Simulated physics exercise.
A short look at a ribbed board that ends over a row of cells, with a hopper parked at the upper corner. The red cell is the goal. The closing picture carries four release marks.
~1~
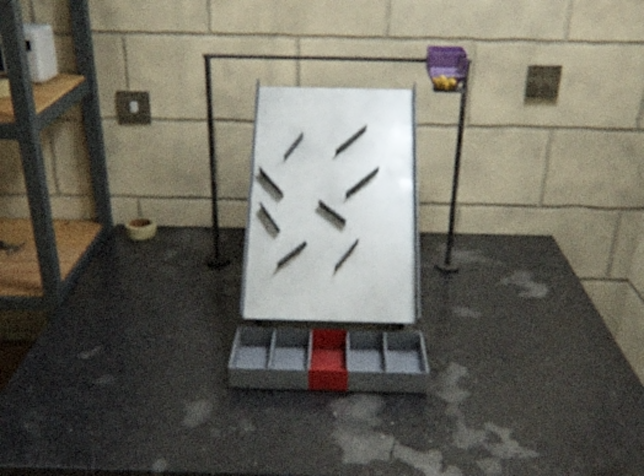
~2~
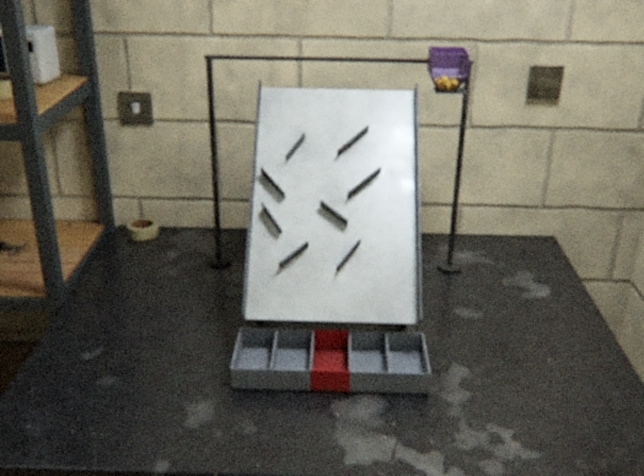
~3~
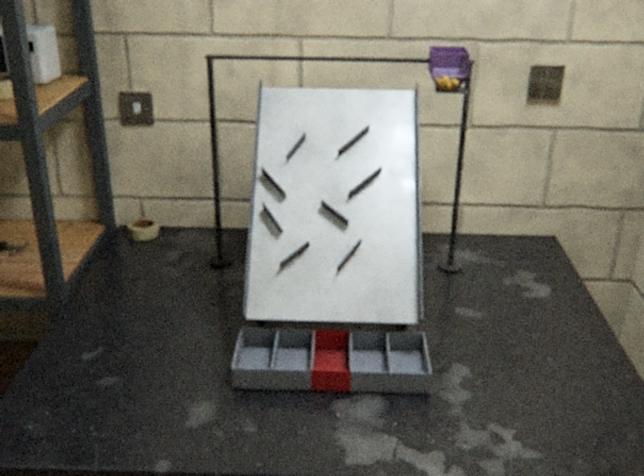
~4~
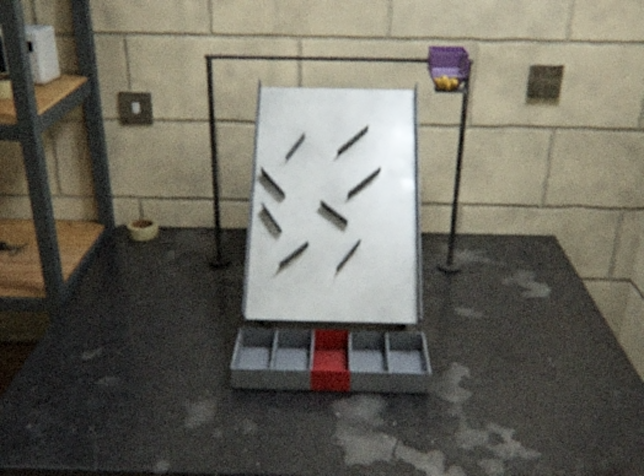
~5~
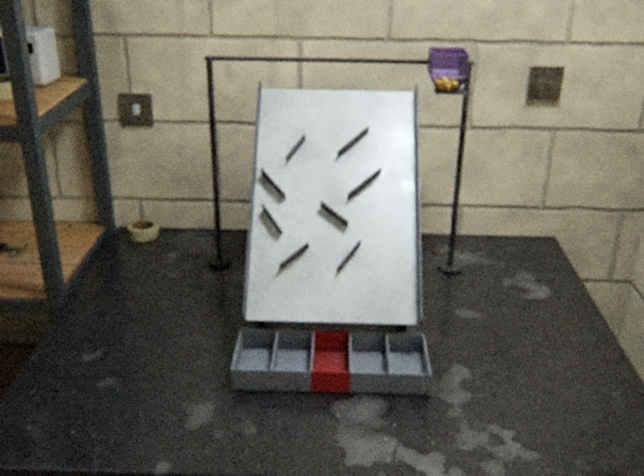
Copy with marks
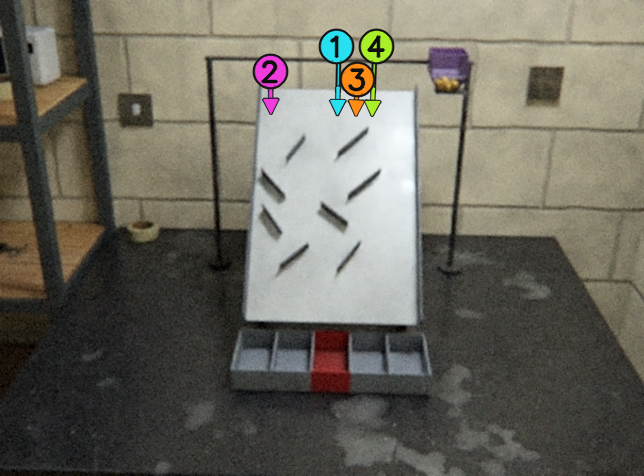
A tilted white board with short dark ribs stands on a worn black tabletop against a pale block wall, seen from the front and slightly above. Below it sits a row of five cells, the middle one red and the others grey, while a purple hopper holding orange-yellow pieces hangs at the upper right of a thin black frame. Nothing in the scene moves, apart from a very slight camera shake.
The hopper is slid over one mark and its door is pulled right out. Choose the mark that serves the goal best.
Best: 2.
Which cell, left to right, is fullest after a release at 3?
It is the first one.
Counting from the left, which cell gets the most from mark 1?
The first.
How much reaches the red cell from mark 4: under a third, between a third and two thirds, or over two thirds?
Under a third.
On the marked copy, mark 1 meets the board at (337, 109); mark 2 meets the board at (270, 108); mark 3 meets the board at (356, 110); mark 4 meets the board at (372, 110).
Choosing 1, a small share in the red cell, the bulk in other cells.
Choosing 2, close to a third in the red cell, close to two thirds in other cells.
Choosing 3, only a few in the red cell, all but a few in other cells.
Choosing 4, only a few in the red cell, all but a few in other cells, only a few outside the box.
